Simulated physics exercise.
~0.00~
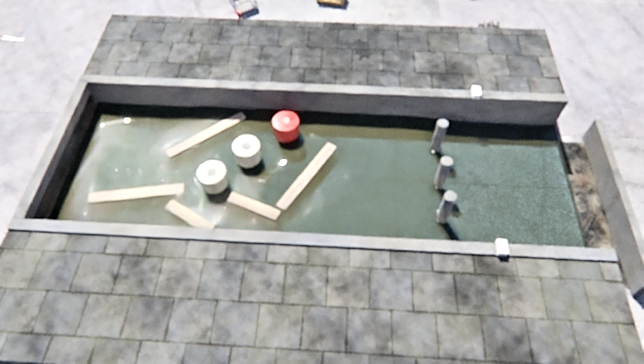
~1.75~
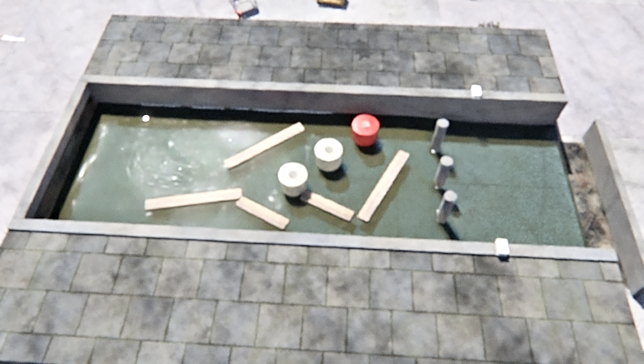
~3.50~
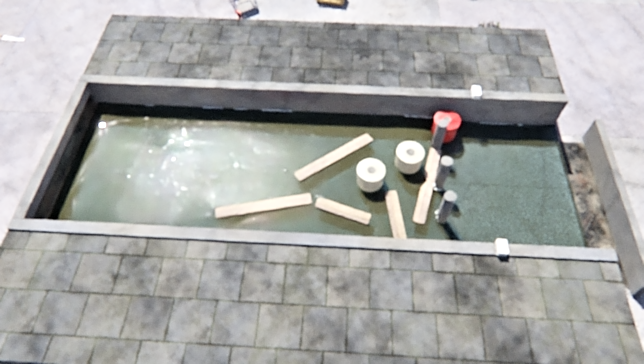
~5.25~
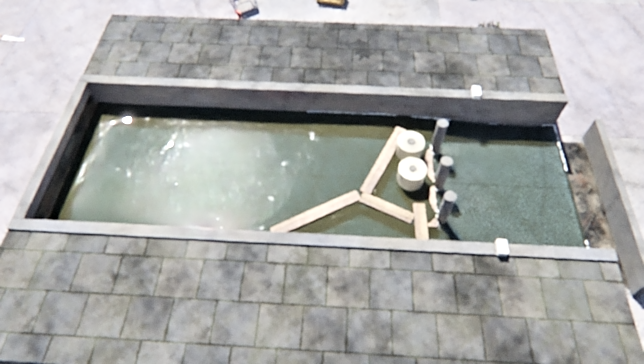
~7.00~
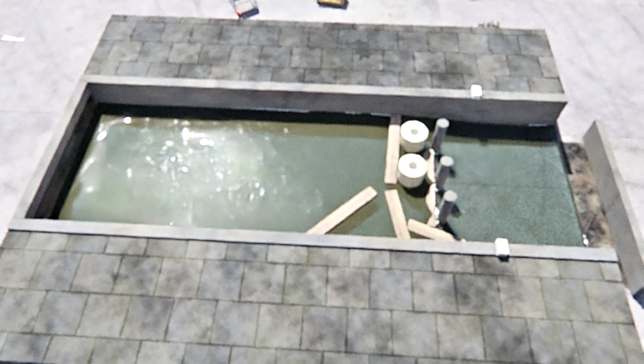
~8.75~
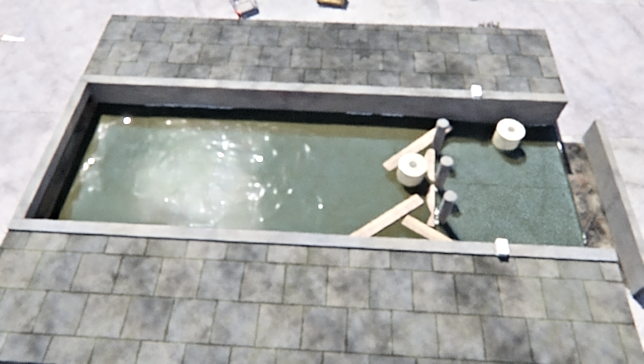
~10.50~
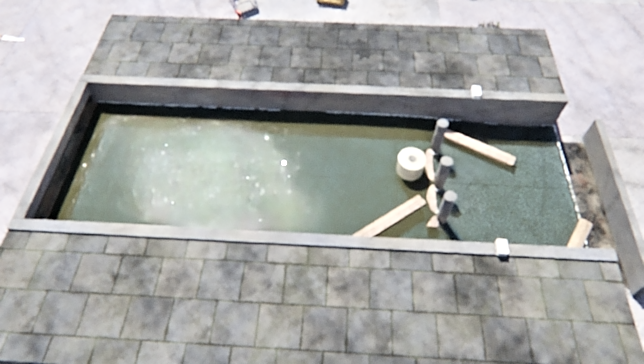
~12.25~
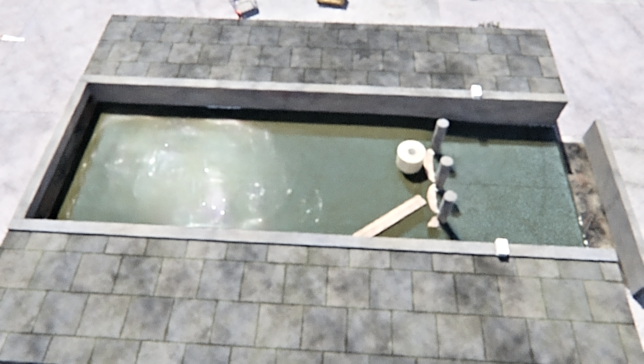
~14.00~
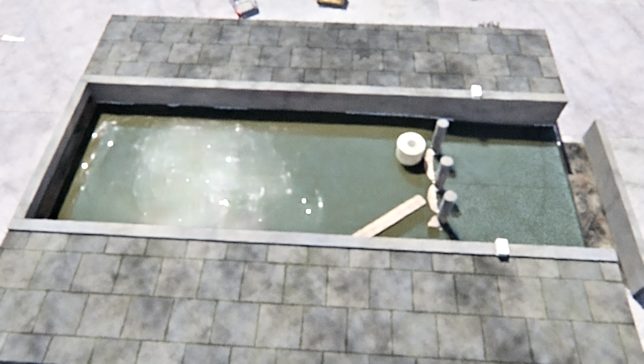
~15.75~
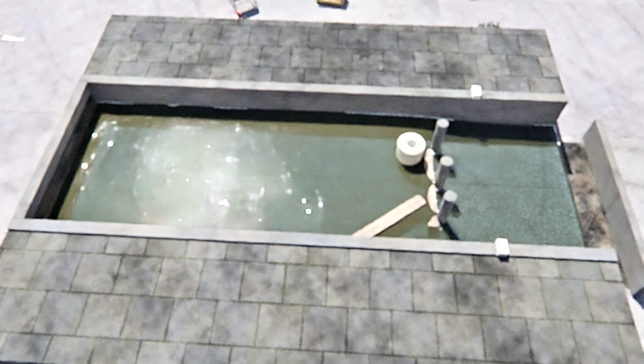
A narrow channel of greenish water between grey paved banks is seen from high above, with three short grey posts standing in a row toward its right side. A red tub, two white tubs and several pale boards float at the left and drift right together. The red tub reaches the posts first and passes out of sight, while the boards and white tubs bunch up against them. One white tub then slips past, followed by a board, and both leave at the right. At the end, a white tub and a slanting board rest by the posts, with pale pieces between them.
